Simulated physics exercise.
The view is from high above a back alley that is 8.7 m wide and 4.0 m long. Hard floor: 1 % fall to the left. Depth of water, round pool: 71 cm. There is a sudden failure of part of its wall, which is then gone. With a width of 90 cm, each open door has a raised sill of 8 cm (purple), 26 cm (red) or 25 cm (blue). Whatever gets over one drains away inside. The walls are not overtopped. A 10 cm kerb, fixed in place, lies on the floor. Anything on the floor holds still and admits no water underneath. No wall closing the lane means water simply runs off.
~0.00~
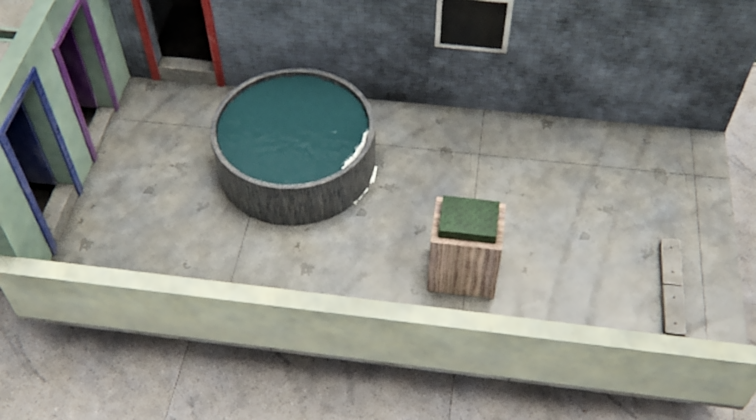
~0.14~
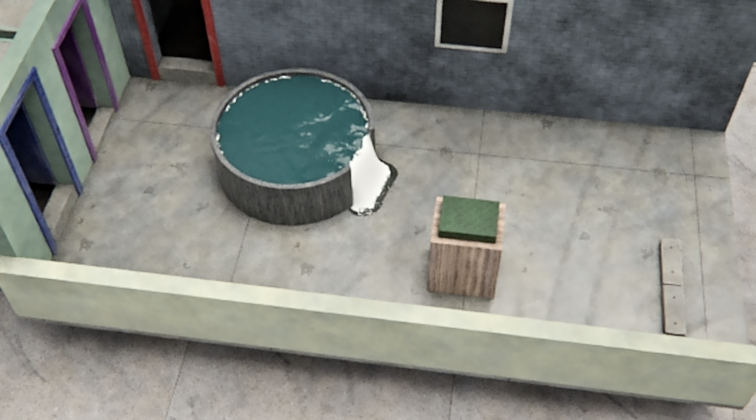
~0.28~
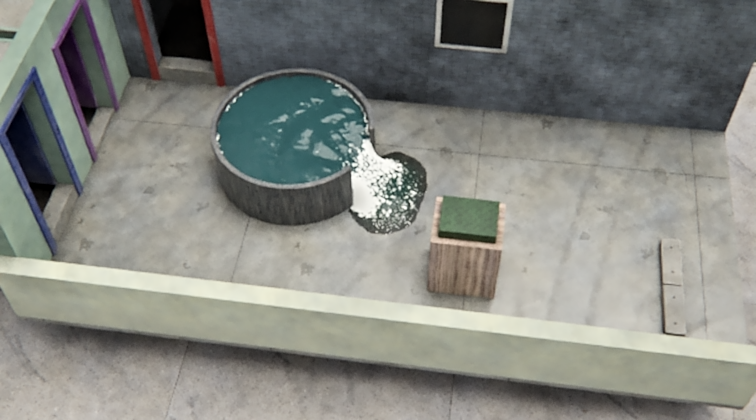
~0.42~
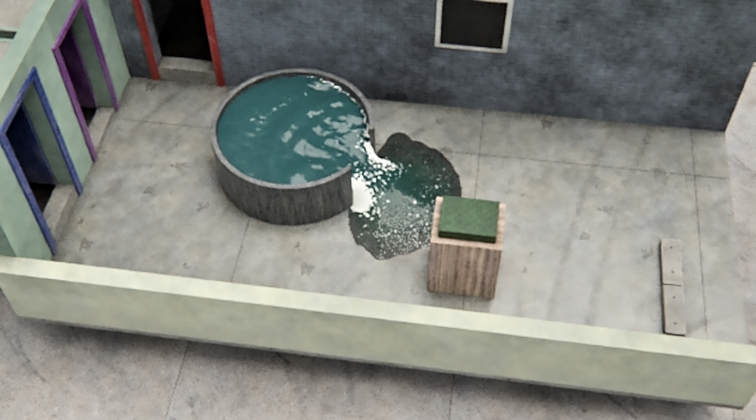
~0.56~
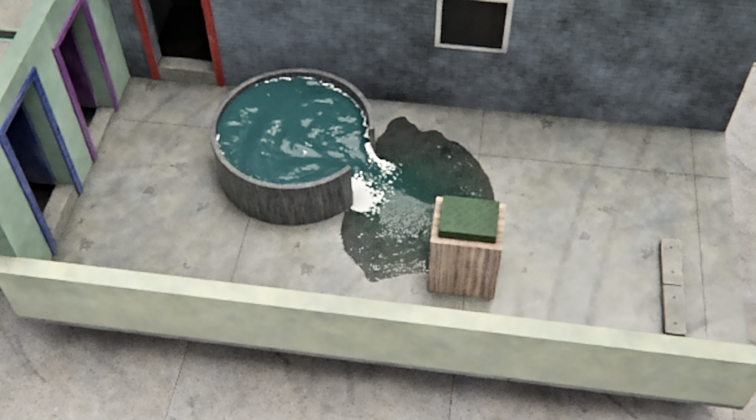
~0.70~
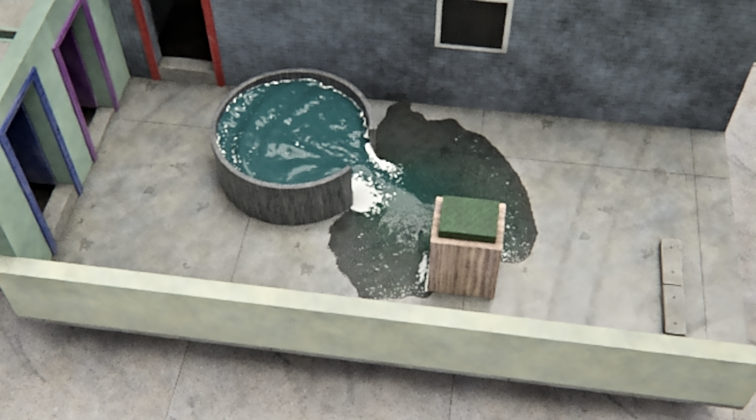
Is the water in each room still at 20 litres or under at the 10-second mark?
Purple door: Yes, still at or under; red door: Yes, still at or under; blue door: Yes, still at or under.
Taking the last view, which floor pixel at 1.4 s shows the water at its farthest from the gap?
Somewhere about (663, 291).
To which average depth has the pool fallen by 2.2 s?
It averages close to 42 cm.
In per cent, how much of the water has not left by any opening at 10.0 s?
Some 58 per cent remains.
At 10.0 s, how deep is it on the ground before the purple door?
2.5 cm or so.
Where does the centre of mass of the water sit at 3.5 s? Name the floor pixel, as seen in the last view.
Near (393, 195).
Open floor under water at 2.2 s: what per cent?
Wet share: Near 55 percent.
After 1.4 s water covers 35 % of the floor and is deepest (36 cm) near (368, 194); purple door not reached, red door not reached, blue door not reached.
After 2.2 s water covers 55 % of the floor and is deepest (27 cm) near (368, 194); purple door not reached, red door not reached, blue door not reached.
After 3.5 s water covers 70 % of the floor and is deepest (22 cm) near (368, 194); purple door not reached, red door not reached, blue door not reached.
After 6.0 s water covers 75 % of the floor and is deepest (14 cm) near (368, 194); purple door not reached, red door not reached, blue door 4 cm at the sill, 0 L in.
After 10.0 s water covers 85 % of the floor and is deepest (8 cm) near (368, 194); purple door 3 cm at the sill, 0 L in, red door 3 cm at the sill, 0 L in, blue door 4 cm at the sill, 0 L in.
